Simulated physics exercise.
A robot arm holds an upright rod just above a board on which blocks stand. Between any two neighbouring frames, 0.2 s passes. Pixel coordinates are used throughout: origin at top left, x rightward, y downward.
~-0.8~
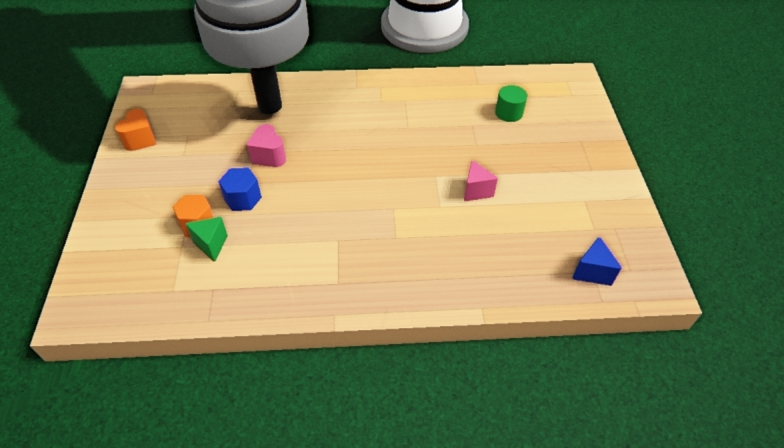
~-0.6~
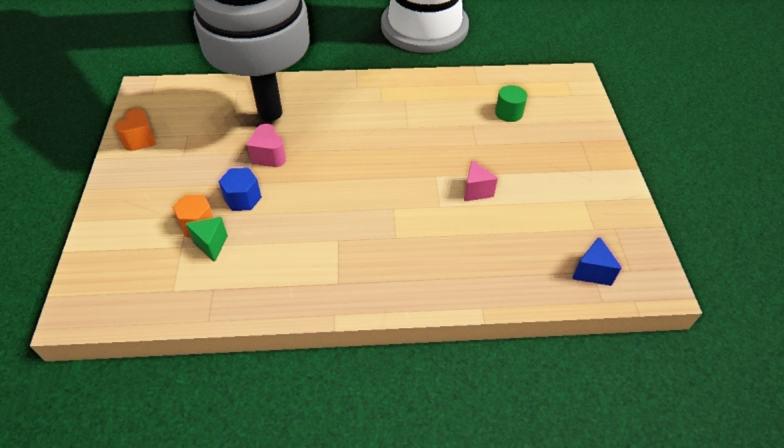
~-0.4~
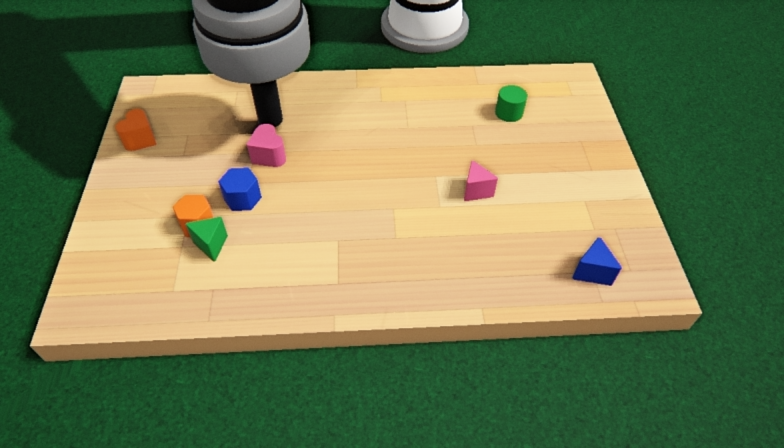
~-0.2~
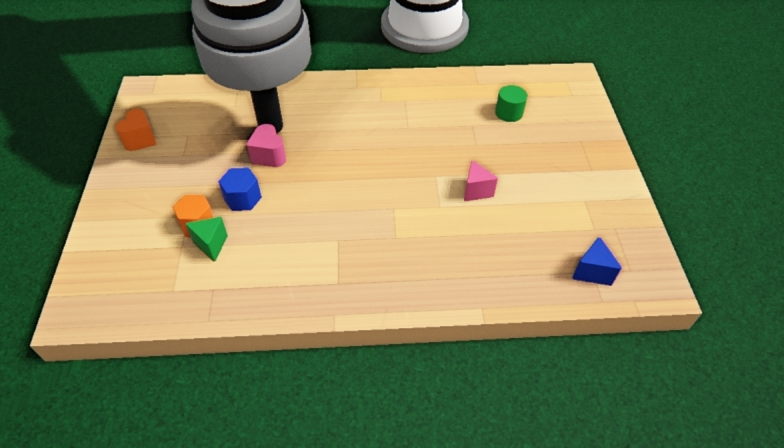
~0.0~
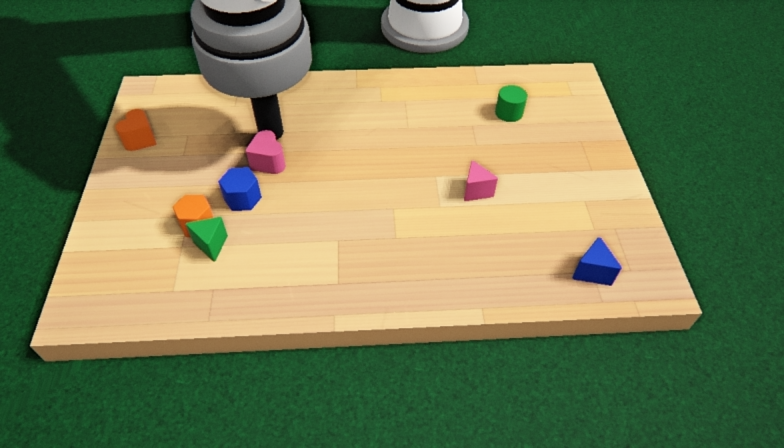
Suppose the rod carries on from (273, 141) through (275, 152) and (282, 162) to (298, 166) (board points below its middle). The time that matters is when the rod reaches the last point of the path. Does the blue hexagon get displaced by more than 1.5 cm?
The answer is no.
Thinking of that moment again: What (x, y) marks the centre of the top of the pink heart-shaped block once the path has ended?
My estimate: (263, 166).
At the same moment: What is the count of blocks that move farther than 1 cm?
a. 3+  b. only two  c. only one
c - only one.
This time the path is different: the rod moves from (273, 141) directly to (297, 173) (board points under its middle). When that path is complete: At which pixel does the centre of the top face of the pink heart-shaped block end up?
The middle of the upper face of the pink heart-shaped block will lie at about (267, 169) in the picture.
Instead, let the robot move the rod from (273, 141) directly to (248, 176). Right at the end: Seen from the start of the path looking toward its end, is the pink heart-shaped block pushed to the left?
The answer is yes.
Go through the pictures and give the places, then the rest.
In the first picture, rod tip (270, 107); block tops, blue hexagon (238, 179); pink heart-shaped block (265, 137).
In the second picture, rod (270, 114); blocks unchanged.
In the third picture, rod (271, 120); blocks unchanged.
In the fourth picture, rod (271, 127); blocks unchanged.
In the fifth picture, rod (271, 133); blue hexagon (238, 179); pink heart-shaped block (265, 144).
What follows on the original path. Halfway along, rod (276, 151); pink heart-shaped block (262, 162), turned 20° clockwise.
At the end, rod (296, 159); blue hexagon (235, 182); pink heart-shaped block (263, 166), turned 40° clockwise.
